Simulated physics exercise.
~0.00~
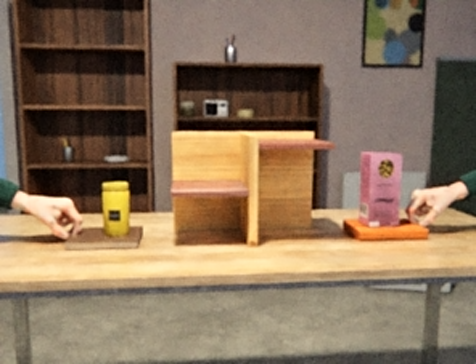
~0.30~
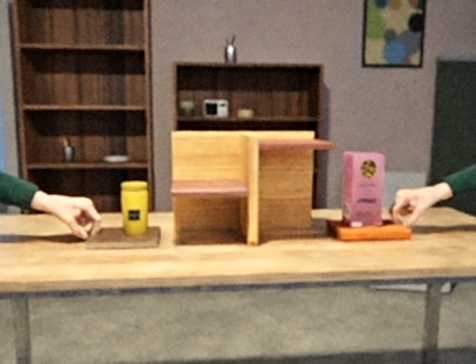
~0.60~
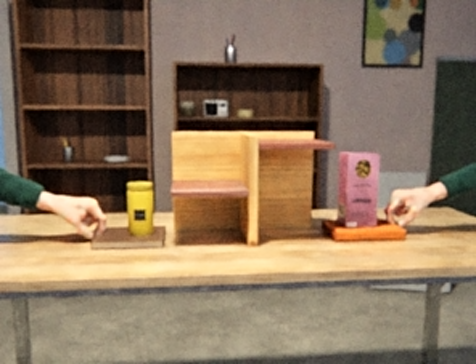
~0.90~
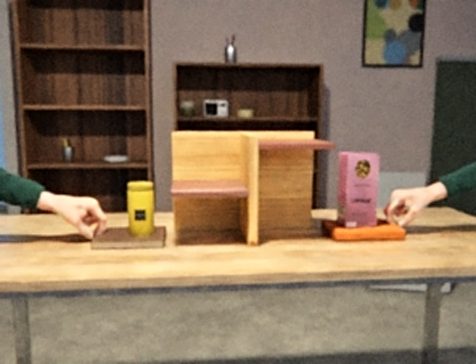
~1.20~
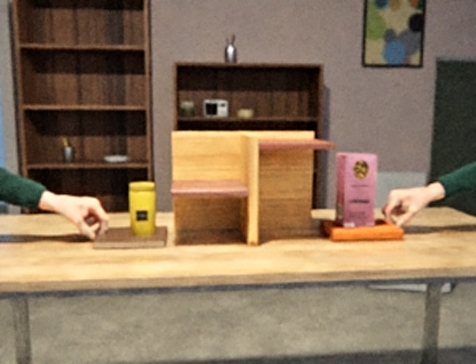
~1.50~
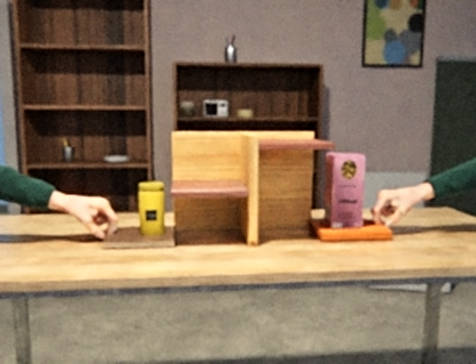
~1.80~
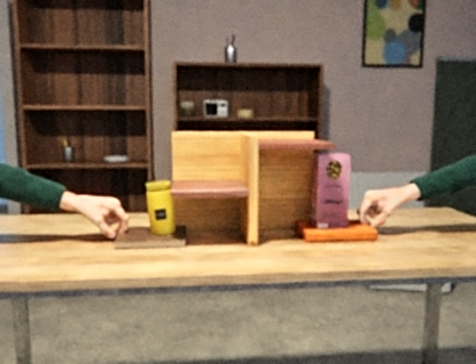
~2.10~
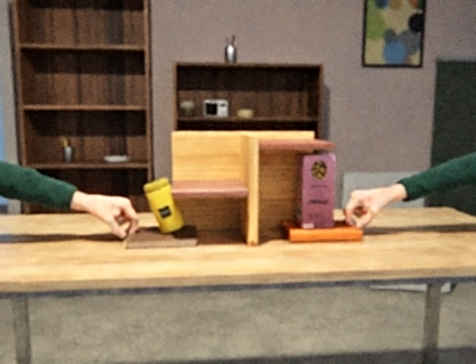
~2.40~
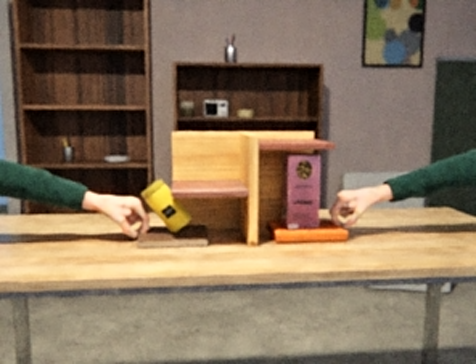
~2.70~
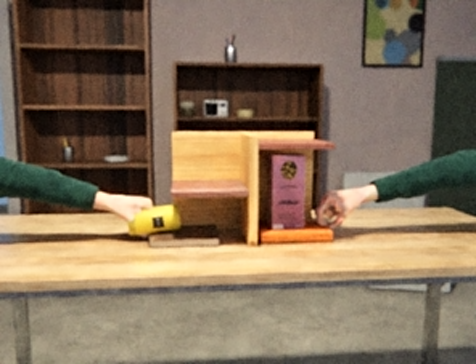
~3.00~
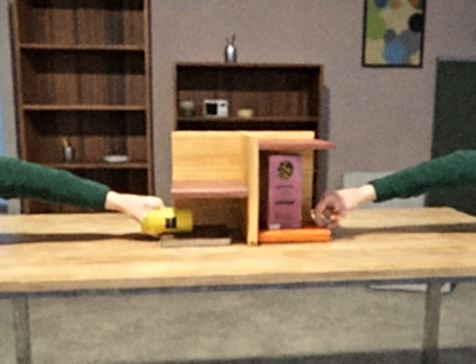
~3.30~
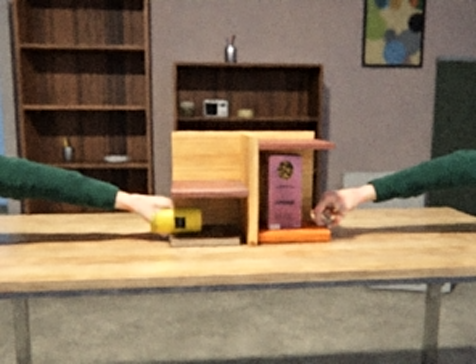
Two hands slide bases inward; the yellow jar tips against the shelf, the pink carton fits under.
